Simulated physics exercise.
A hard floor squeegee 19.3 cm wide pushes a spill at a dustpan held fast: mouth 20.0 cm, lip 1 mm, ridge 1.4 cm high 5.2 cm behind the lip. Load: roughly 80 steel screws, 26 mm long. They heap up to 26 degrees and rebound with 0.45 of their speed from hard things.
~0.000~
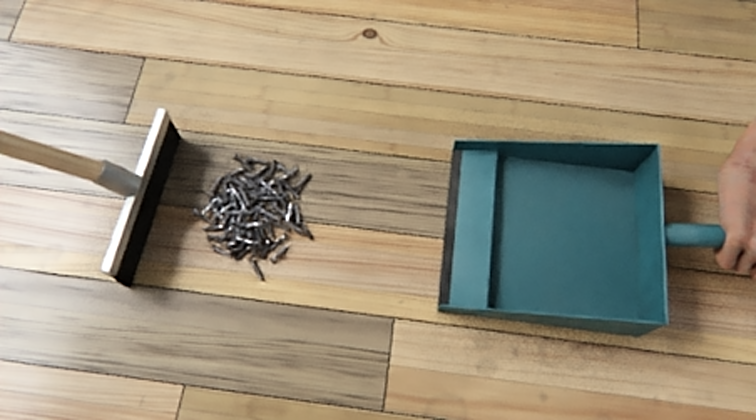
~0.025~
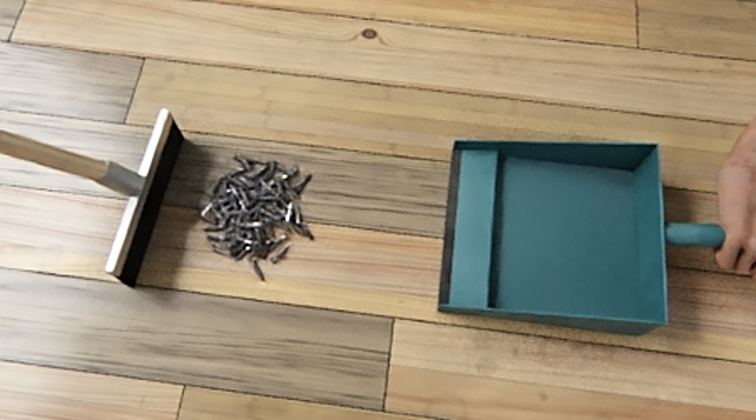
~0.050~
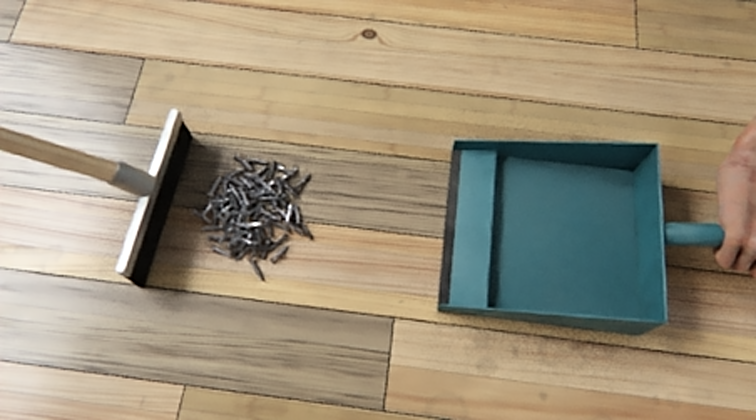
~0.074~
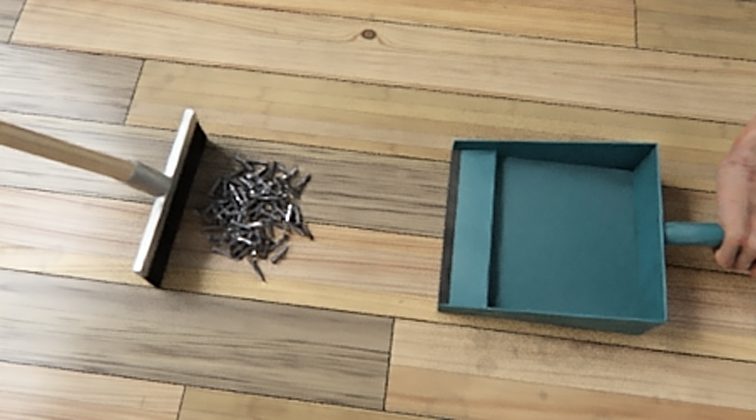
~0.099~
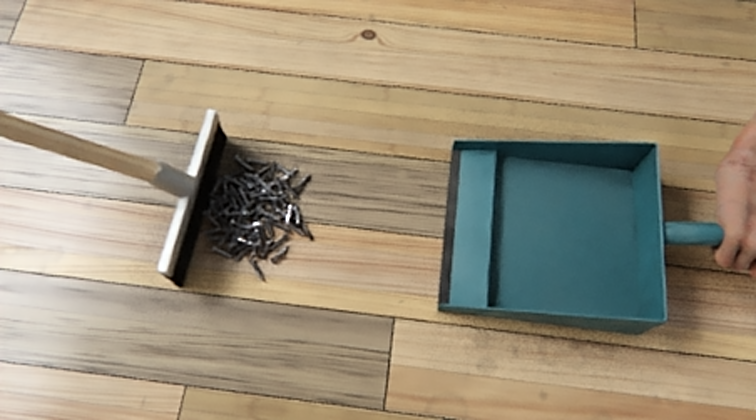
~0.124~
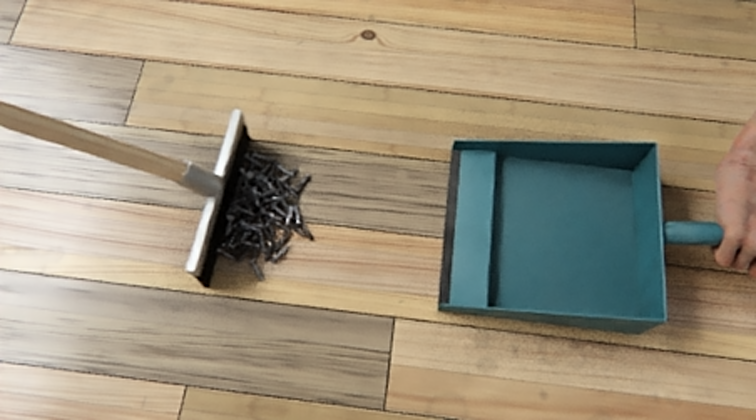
To begin with, a long-handled floor squeegee stands left of a small pile of dark metal screws on a wooden floor, while a hand holds a teal dustpan still at right. The squeegee slides rightward, closing the gap, then its blade meets the pile and presses into its left side.
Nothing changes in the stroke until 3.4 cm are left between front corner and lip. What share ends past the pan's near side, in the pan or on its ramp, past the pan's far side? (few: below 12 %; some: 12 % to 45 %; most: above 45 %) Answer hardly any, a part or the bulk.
Near side: Hardly any, pan: The bulk, far side: Hardly any.
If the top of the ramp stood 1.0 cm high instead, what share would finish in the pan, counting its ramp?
In that case some 70 per cent.
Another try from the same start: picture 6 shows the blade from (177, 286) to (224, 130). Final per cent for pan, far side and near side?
Pan 45, far 0, near 10.
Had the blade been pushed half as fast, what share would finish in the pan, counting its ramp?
In that case some 20 per cent.
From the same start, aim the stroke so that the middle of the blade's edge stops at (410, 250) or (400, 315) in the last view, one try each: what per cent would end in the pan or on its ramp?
About 70 and 35 per cent.
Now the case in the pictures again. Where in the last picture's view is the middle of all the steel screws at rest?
Around (467, 218).
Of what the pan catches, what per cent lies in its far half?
Some 60 per cent.
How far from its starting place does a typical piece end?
Some 26 cm.
Then, at 0.23 s, middle of the blade 13 cm from the lip; 0 % over the lip, far side 0 %, near side 0 %.
After 0.30 s, middle of the blade 6 cm from the lip; 0 % over the lip, far side 0 %, near side 5 %.
After 0.51 s, middle of the blade 4 cm from the lip; 75 % over the lip, far side 5 %, near side 5 %.
At rest (1.4 s), near side 5 %, pan 65 %, far side 5 %, in front of the lip or behind the blade 25 %.
